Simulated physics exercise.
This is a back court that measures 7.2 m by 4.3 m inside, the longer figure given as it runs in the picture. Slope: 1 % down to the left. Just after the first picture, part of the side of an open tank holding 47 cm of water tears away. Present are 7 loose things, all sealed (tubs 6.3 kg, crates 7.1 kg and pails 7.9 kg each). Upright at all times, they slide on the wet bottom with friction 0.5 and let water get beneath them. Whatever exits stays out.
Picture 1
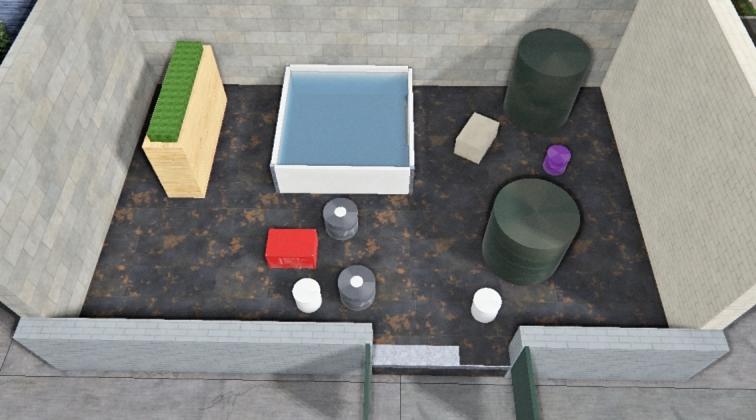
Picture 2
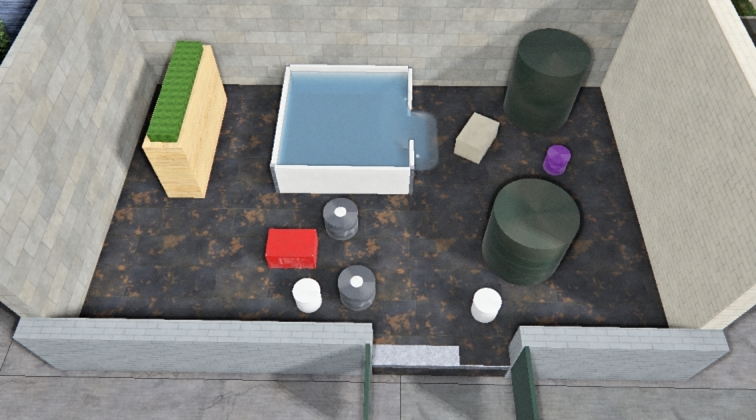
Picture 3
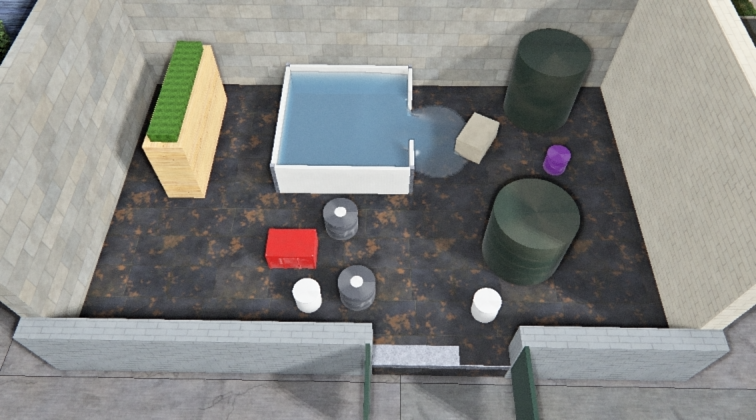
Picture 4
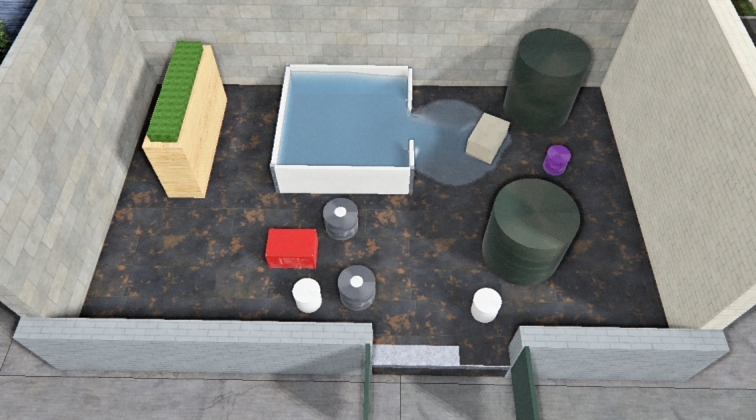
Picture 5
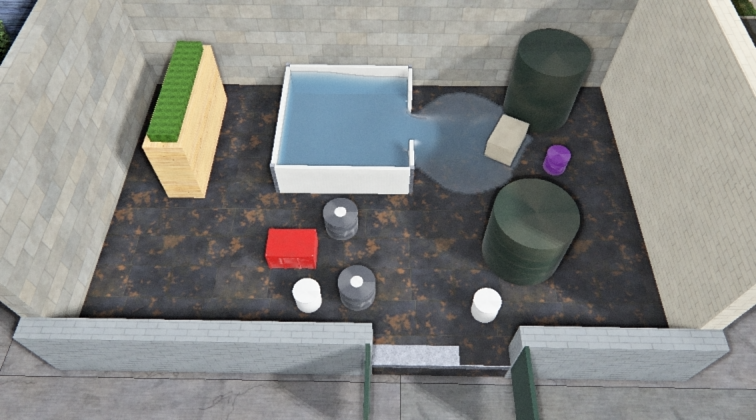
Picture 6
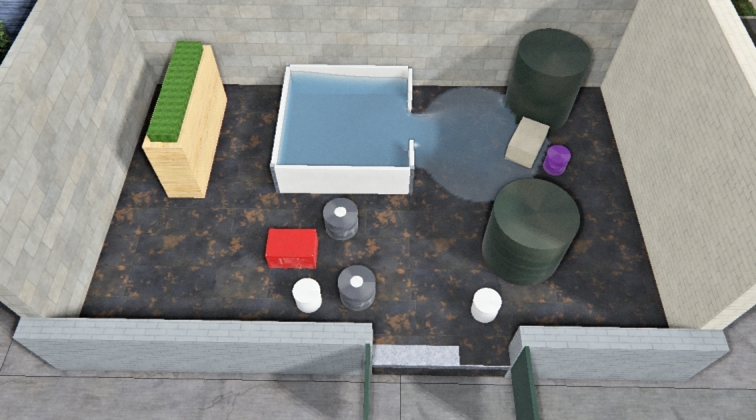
Water pouring through a gap in the right side of a white-walled tank, spreading across dark ground and pushing a beige crate rightward.
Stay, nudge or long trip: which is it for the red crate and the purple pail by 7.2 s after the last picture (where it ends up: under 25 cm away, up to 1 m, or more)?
Red crate almost motionless; purple pail far from the start.
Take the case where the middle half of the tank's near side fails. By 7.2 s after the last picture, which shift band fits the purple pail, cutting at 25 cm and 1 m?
Afterwards the purple pail stays almost motionless.
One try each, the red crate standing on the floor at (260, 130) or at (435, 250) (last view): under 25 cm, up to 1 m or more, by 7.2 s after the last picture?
Well, it scarcely moves on the first try and is shoved partway on the second.
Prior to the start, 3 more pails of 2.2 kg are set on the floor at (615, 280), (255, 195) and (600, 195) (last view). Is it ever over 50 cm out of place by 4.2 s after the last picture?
Going one by one: Too far, not far enough, too far.
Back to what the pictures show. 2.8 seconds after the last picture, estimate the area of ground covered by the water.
Near 15 m2 in all.
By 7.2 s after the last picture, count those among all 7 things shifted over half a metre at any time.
3.
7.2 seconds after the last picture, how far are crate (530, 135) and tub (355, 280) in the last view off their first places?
140 cm and 0 cm, respectively.
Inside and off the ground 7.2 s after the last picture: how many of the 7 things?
The count is 1.
Then, 0.9 s after the last picture the red crate is near (291, 243), 0.0 m from its start, aground; the purple pail is near (603, 167), 0.6 m from its start, aground; 0 of 7 are out; 1 afloat.
Then, 2.8 s after the last picture the red crate is near (291, 243), 0.0 m from its start, aground; the purple pail is near (598, 301), 2.2 m from its start, aground; 0 of 7 are out; 1 afloat.
Then, 4.8 s after the last picture the red crate is near (291, 243), 0.0 m from its start, aground; the purple pail is near (490, 280), 2.3 m from its start, aground; 0 of 7 are out; 1 afloat.
Then, 7.2 s after the last picture the red crate is near (291, 243), 0.0 m from its start, aground; the purple pail is near (465, 255), 2.2 m from its start, aground; 0 of 7 are out; 1 afloat.
